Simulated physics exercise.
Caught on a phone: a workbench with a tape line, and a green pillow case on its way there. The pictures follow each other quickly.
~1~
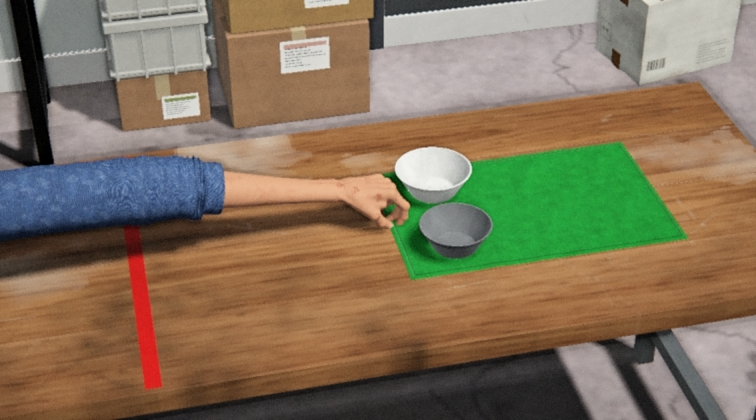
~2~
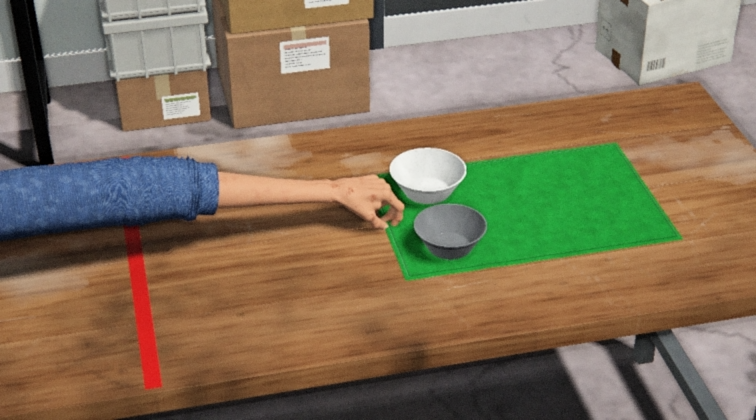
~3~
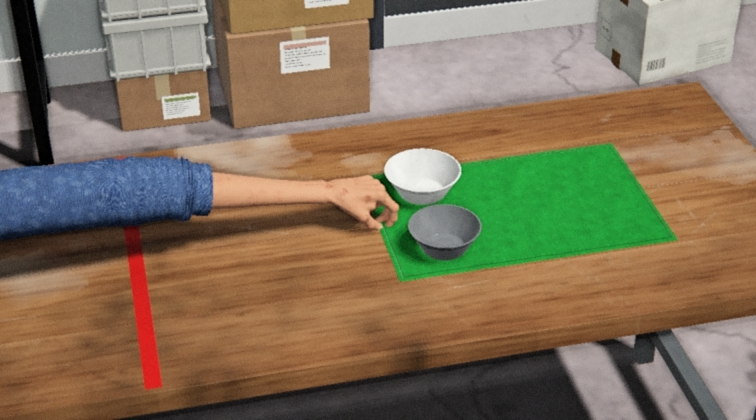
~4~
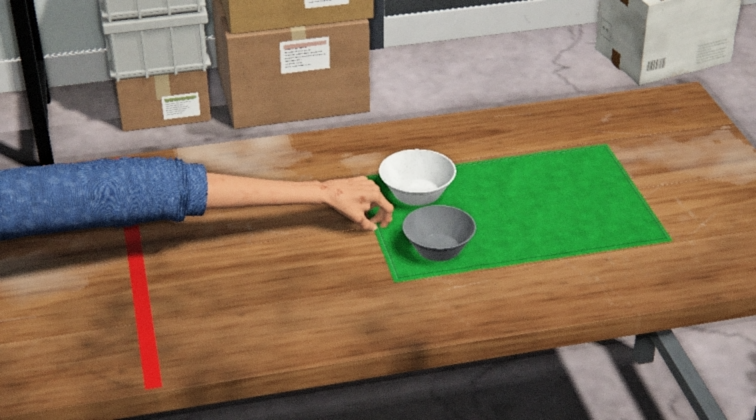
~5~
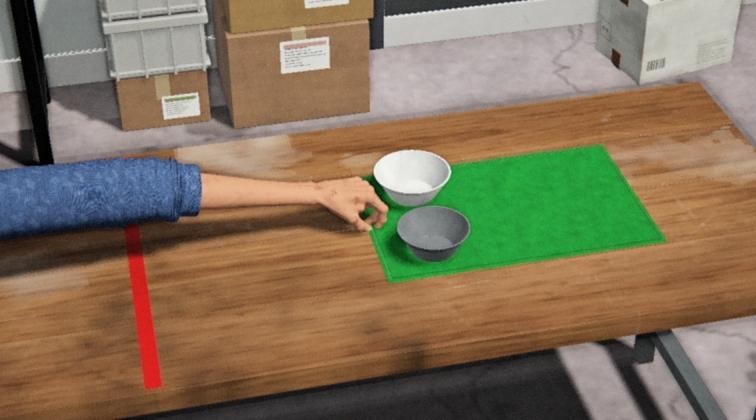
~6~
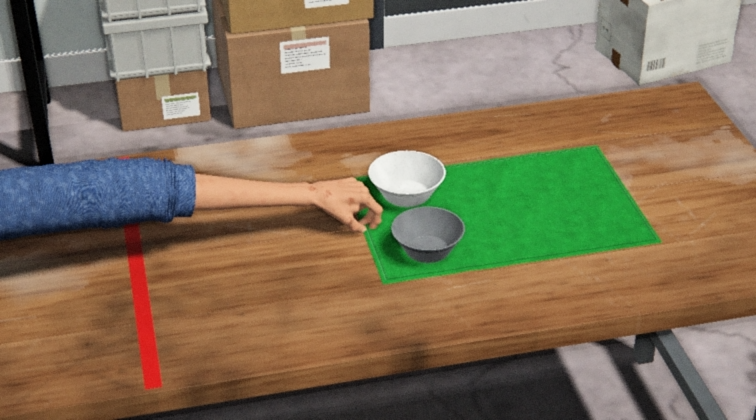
A hand gripped the near end of a green cloth on a wooden workbench and slowly pulled it a short way left toward a red line, with the white and grey bowls riding along.
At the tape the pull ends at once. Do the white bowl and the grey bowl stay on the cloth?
In the end the white bowl remains aboard; the grey bowl keeps its seat.
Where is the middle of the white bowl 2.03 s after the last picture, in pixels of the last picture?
At about (191, 213).
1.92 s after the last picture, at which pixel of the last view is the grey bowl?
Near (208, 271).
Then, 1.92 s later than the last view, hem at the tape; white bowl on the cloth near (199, 212); grey bowl on the cloth near (208, 271).
Then, 2.03 s later than the last view, hem at the tape; white bowl on the cloth near (191, 213); grey bowl on the cloth near (200, 272).
Finally, hem at the tape; white bowl on the cloth near (191, 213); grey bowl on the cloth near (200, 272). The white bowl keeps its seat and the grey bowl stays on the cloth.
